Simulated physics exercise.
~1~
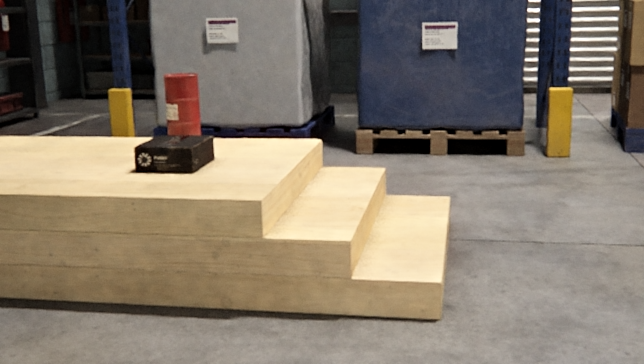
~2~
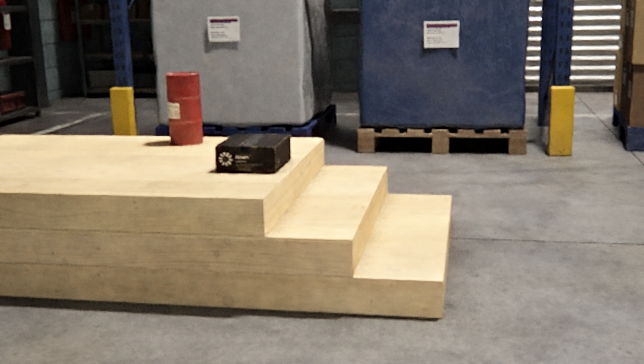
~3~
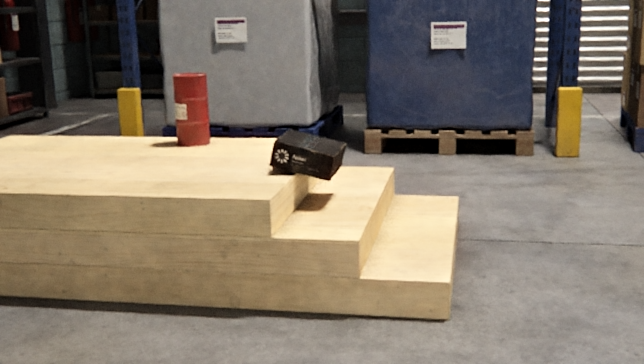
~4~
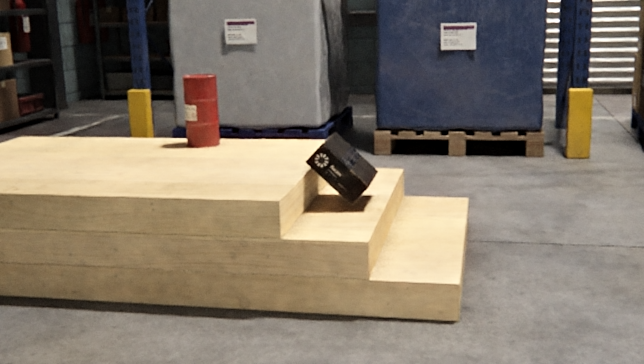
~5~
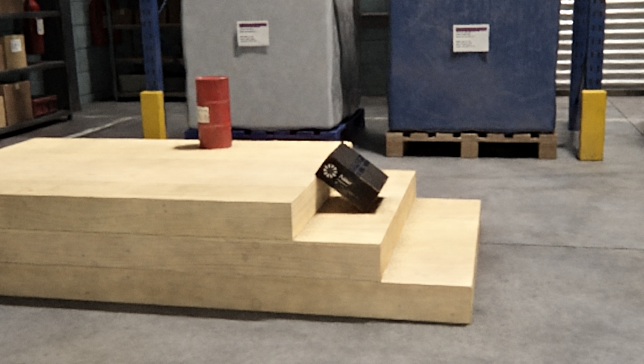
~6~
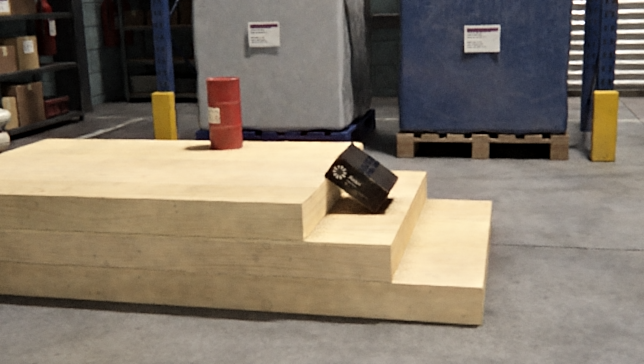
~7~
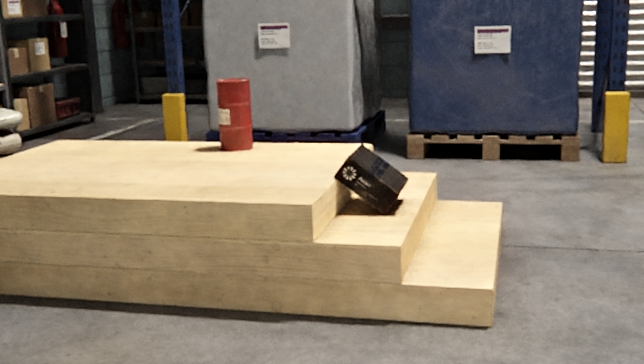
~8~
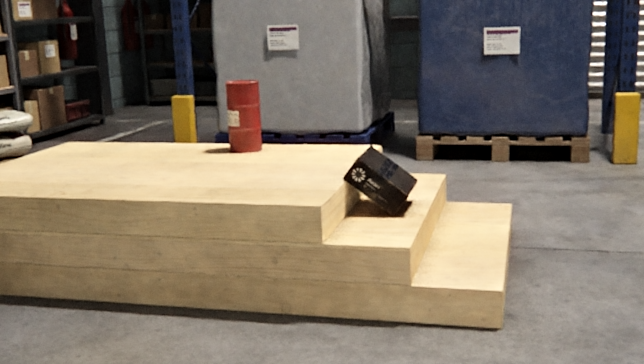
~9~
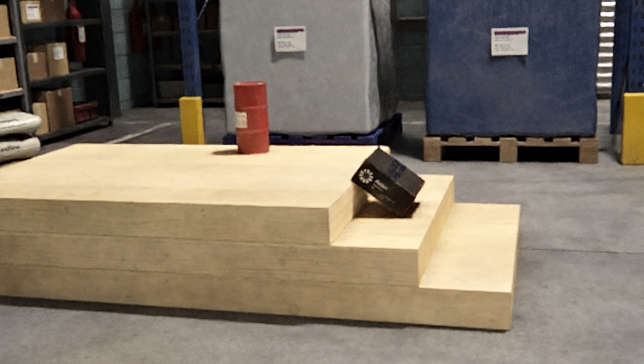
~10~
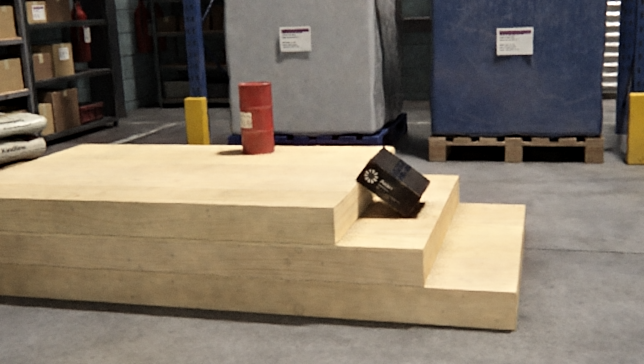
A black box slides right across a low wooden platform, passes a red canister that stays put, and tips over the top edge onto the step below. It comes to rest there, tilted against the edge, as the view pans slightly left.
